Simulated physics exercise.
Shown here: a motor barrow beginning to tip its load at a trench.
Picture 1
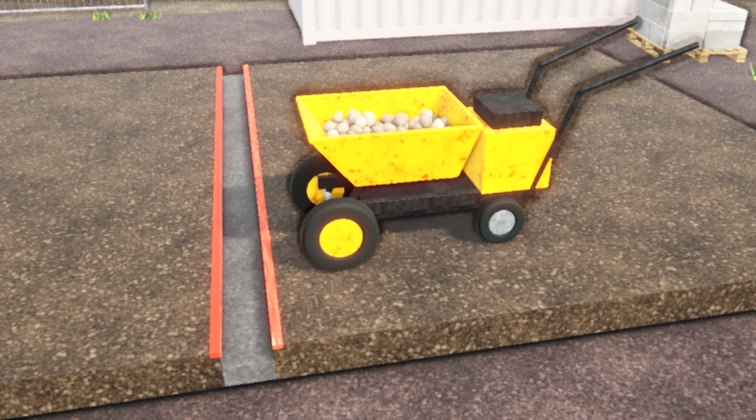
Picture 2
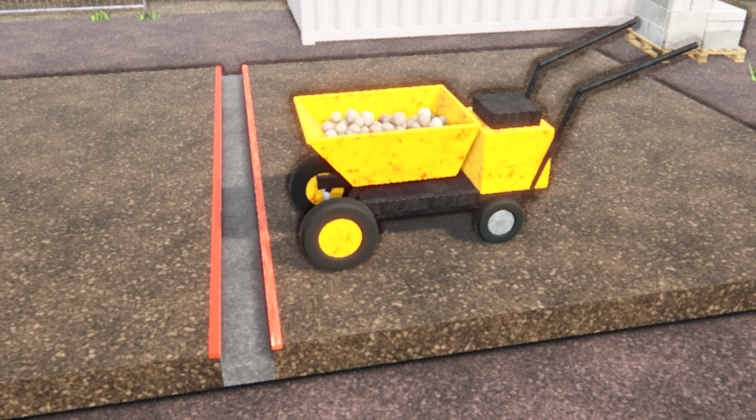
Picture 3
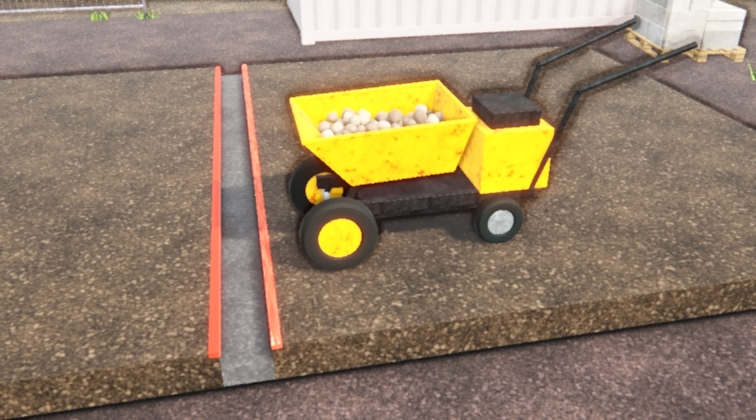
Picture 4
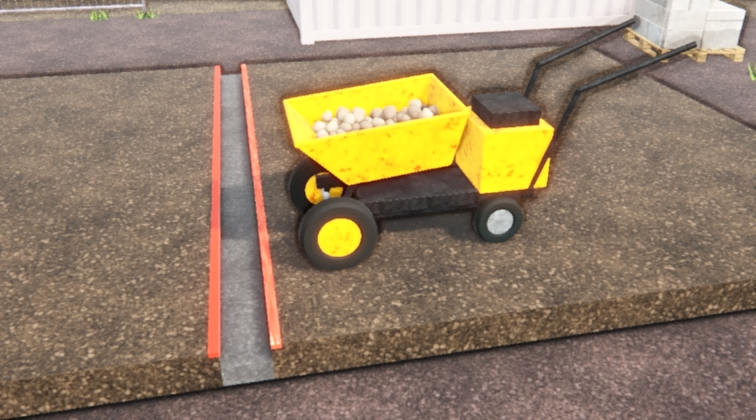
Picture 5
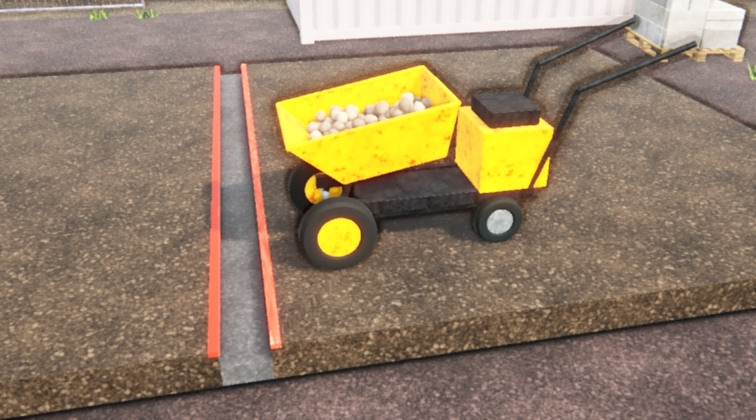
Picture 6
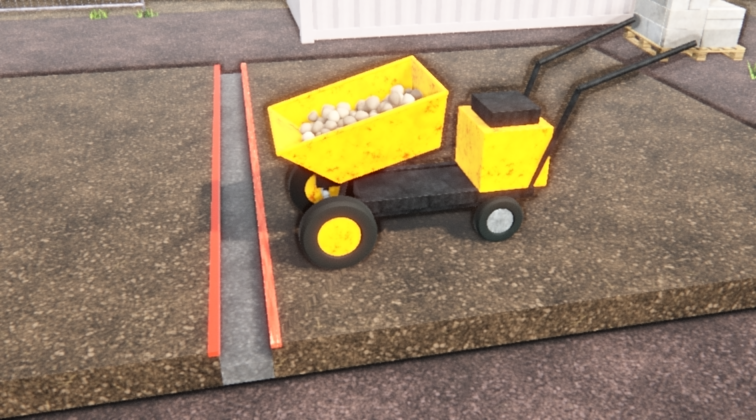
Beside a narrow trench, a yellow motor barrow's skip of pebbles gradually tilts to the left.
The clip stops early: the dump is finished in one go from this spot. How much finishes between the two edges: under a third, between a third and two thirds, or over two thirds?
The load will go in at below a third.
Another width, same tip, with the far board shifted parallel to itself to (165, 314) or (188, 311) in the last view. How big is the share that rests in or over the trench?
80 %, then 60 %.
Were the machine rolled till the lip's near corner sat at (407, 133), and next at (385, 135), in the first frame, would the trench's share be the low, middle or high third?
Lab note - position 1: In the middle band; position 2: In the middle band.
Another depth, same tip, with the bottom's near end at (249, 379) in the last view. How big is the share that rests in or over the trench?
About 20 per cent.
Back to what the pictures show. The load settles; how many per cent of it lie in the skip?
0 per cent, roughly.
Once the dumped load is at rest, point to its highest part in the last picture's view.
My guess for the top is about pixel (192, 240).
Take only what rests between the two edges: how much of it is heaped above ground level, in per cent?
I'd put it near 5 per cent.
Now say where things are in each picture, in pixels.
Lip of the skip at (312, 141), level; top of the load at (388, 130), river pebbles; first edge of the trench at (273, 302); far edge at (216, 309), the trench under half as wide as the skip, and shallow for its width, in the first picture.
Lip of the skip at (309, 141), level; top of the load at (386, 129), in the second picture.
Lip of the skip at (305, 143), tipped barely; top of the load at (408, 123), in the third picture.
Lip of the skip at (297, 145), tipped a little; top of the load at (403, 119), in the fourth picture.
Lip of the skip at (289, 148), tipped a little; top of the load at (410, 116), in the fifth picture.
Lip of the skip at (279, 153), tipped clearly; top of the load at (401, 109); first edge of the trench at (271, 301); far edge at (214, 308), in the sixth picture.
Soon after the last picture, skip tipped steeply; all in the skip.
A little later, skip tipped right over; most in the skip; a stray few in or heaped over the trench; about a quarter beyond it; a stray few falling.
Later still, skip tipped right over; a small part in the skip; a small part in or heaped over the trench; most beyond it.
By the end, skip tipped right over; about a quarter in or heaped over the trench; most beyond it.
